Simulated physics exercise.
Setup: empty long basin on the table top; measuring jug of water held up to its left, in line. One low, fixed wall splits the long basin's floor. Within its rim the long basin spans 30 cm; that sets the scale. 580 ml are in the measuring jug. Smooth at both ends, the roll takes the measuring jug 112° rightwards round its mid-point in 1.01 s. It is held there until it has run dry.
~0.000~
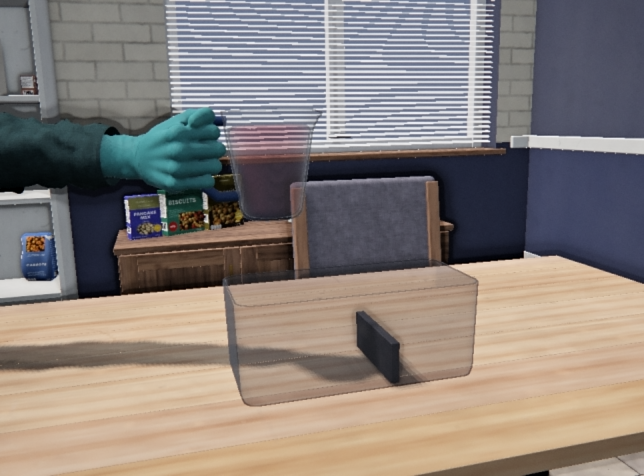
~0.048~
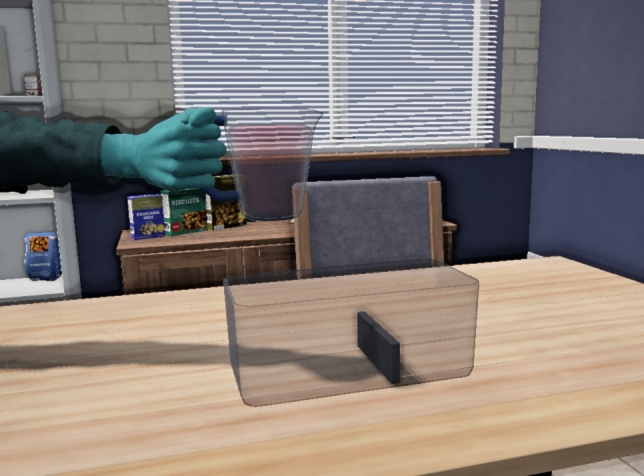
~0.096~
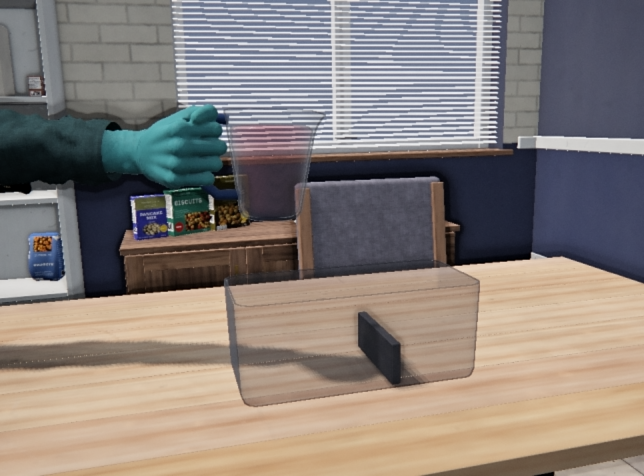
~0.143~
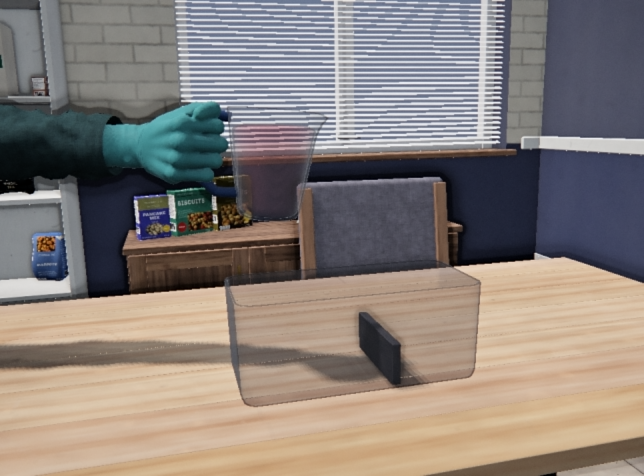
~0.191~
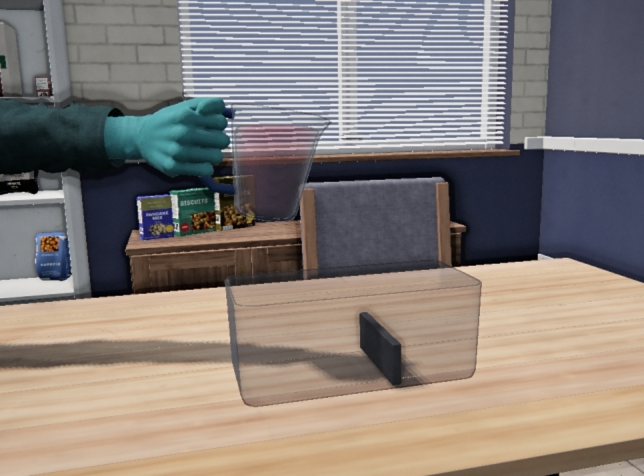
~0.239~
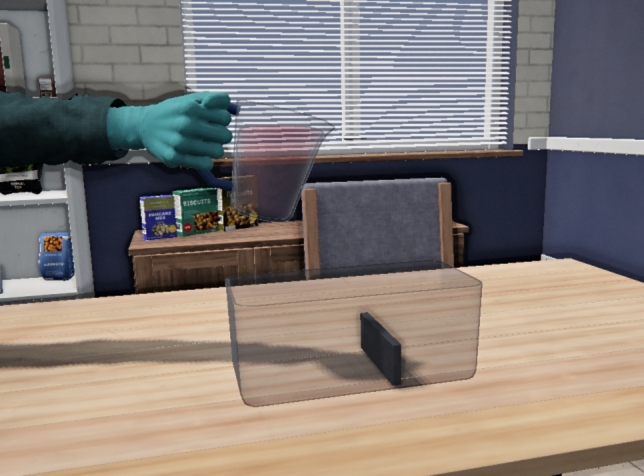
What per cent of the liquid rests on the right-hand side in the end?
58 percent.
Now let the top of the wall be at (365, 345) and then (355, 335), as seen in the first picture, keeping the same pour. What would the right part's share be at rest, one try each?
Try 1: 70 %; try 2: 90 %.
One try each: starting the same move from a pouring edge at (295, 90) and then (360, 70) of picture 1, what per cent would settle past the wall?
15 and 65 %.
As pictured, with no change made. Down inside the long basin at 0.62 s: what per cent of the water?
About 8 per cent.
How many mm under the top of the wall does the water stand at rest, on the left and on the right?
The left comes to roughly 44 mm and the right to roughly 28 mm.
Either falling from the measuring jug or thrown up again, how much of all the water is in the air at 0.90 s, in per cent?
Estimate: About 18 in a hundred.
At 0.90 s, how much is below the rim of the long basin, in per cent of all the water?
I'd put it at roughly 70 per cent.
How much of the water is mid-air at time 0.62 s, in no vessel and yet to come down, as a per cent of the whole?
Close to 22 per cent, I'd say.
By 0.62 s the tilt is 76° and 69 per cent is still to pour, 1 is left of the wall and 7 right of it.
By 0.90 s the tilt is 109° and 12 per cent is still to pour, 18 is left of the wall and 52 right of it.
By 1.19 s the tilt is 112° and 0 per cent is still to pour, 41 is left of the wall and 58 right of it.
By 1.51 s the tilt is 112° and 0 per cent is still to pour, 41 is left of the wall and 58 right of it.
At rest 41 per cent lies left of the wall, 58 right of it and 1 outside.
